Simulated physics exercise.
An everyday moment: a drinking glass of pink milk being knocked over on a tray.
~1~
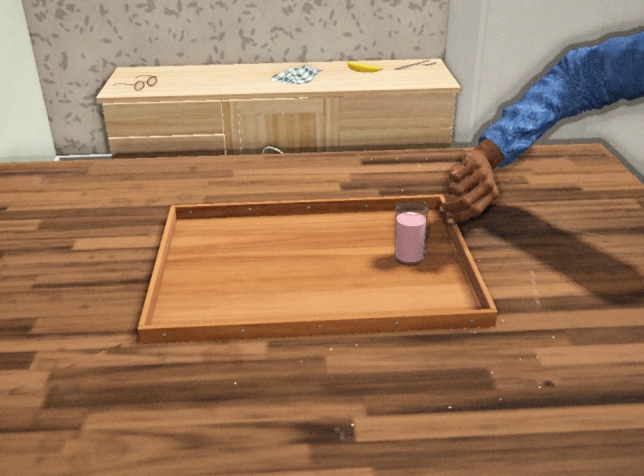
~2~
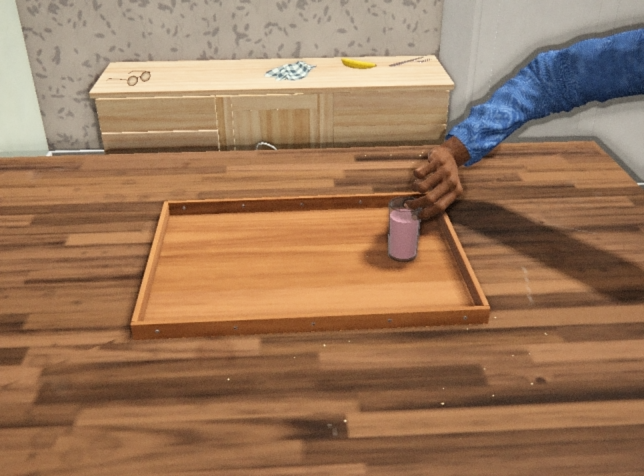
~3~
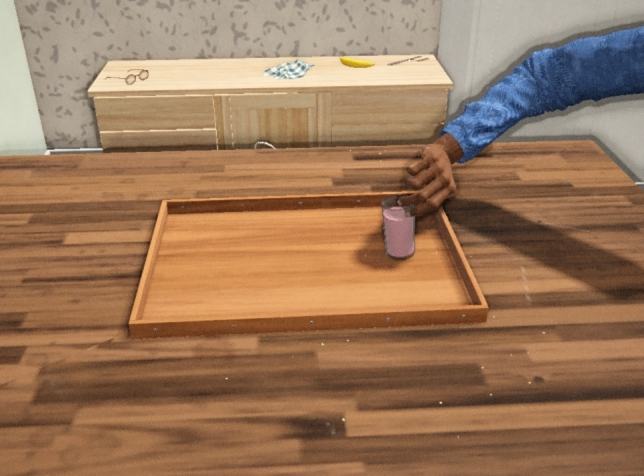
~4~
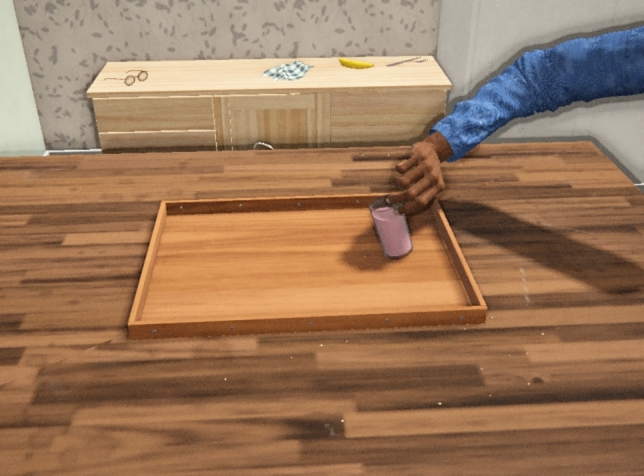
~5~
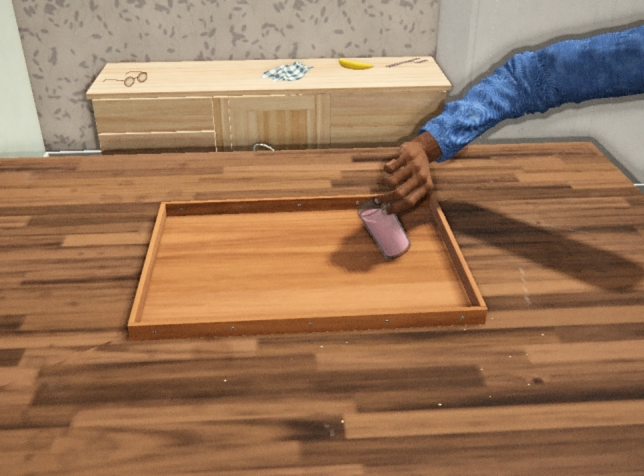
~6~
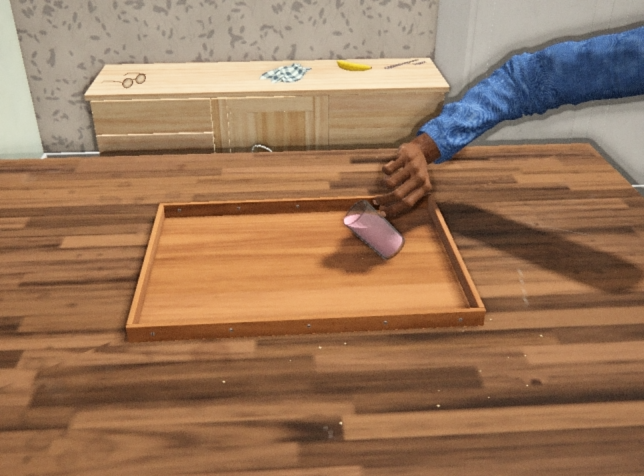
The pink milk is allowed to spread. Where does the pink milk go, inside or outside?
In the end it stays in the tray.
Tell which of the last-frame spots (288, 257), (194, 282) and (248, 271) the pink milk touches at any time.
Order as given: Got to, next got to, last got to.
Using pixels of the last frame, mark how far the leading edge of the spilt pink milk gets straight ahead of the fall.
The wet patch stops around (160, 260).
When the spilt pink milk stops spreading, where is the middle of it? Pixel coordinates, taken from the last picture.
The centre settles near (217, 260) in the last view.
Next, the drinking glass lies in the tray; the puddle covers about as much as a plate; the top is dry.
After that, the puddle covers about as much as a tray; the top is dry.
Finally, the puddle covers about as much as a tray; the top is dry.
